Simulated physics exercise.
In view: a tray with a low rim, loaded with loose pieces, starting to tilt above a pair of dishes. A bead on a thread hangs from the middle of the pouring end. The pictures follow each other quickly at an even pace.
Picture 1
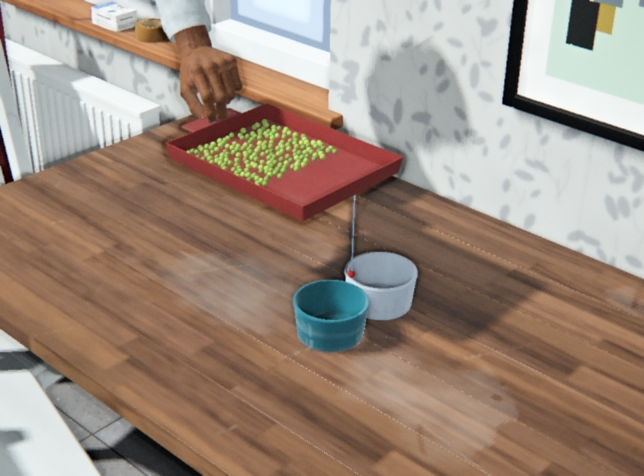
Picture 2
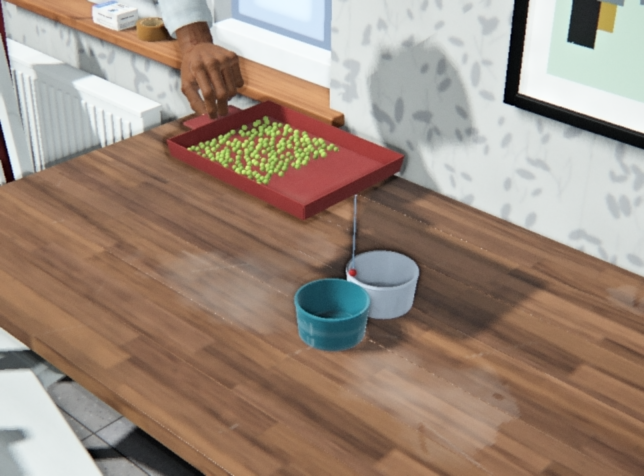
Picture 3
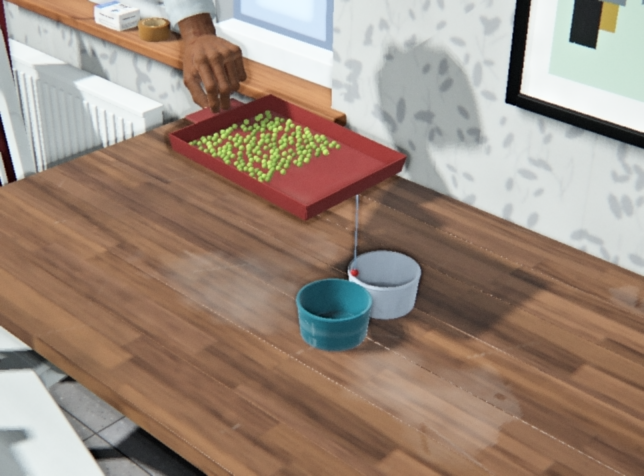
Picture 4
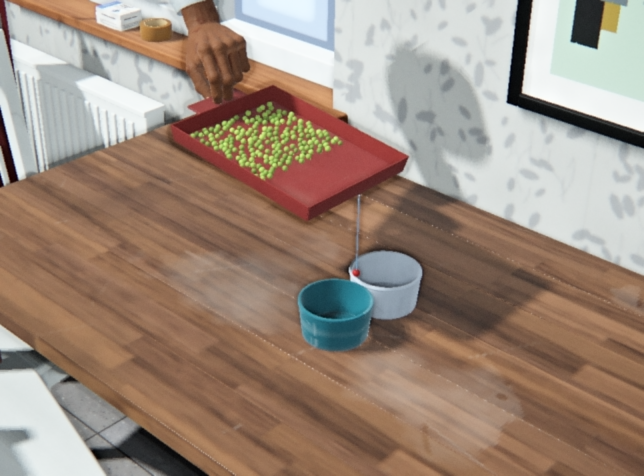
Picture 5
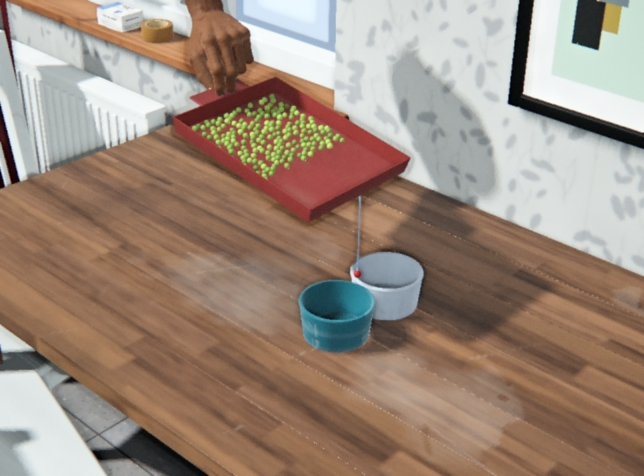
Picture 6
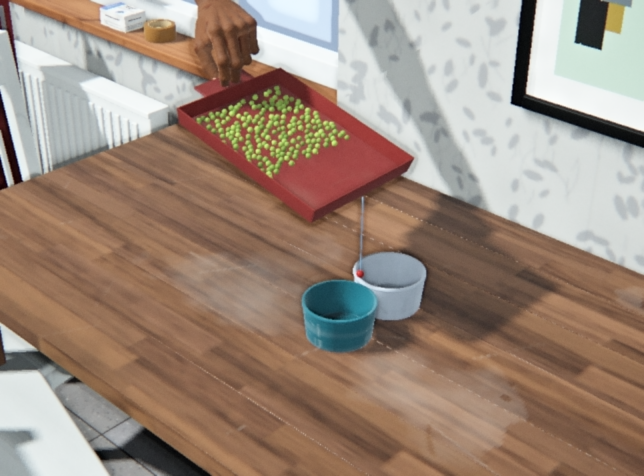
To begin with, a hand holds a red tray of green and reddish dried peas nearly level above a wooden table, near a teal dish and a pale grey one. The hand then gradually raises the far end, tilting the tray slightly, while the peas stay bunched toward the hand.
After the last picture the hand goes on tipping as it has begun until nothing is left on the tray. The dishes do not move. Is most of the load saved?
The two hold only the smaller part of the load.
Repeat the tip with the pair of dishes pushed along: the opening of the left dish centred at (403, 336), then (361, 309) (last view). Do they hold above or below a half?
In turn: Below a half; over half.
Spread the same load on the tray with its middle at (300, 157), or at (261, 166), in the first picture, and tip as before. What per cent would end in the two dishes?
First some 10, then 20 per cent.
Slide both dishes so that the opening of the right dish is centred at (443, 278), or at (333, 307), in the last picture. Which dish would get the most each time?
At the first place the left dish, at the second right.
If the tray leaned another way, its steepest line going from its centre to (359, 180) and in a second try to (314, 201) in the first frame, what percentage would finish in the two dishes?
In turn 80 and 60 in a hundred.
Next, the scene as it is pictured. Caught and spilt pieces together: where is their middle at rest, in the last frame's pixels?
Close to (383, 351).
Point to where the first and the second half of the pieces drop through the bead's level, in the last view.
The first part at (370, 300); the rest at (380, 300).
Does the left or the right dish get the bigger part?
That is the left dish.
Soon, tray tipped steeply; nearly all on the tray; a stray few in the left dish; a stray few outside both; a stray few in the air.
A while on, tray tipped right over; most on the tray; a stray few in the left dish; a stray few in the right dish; a stray few outside both; about a quarter in the air.
Towards the end, tray tipped past a quarter turn; about a quarter in the left dish; a stray few in the right dish; most outside both.
Finally, tray tipped past a quarter turn; about a quarter in the left dish; a stray few in the right dish; most outside both.
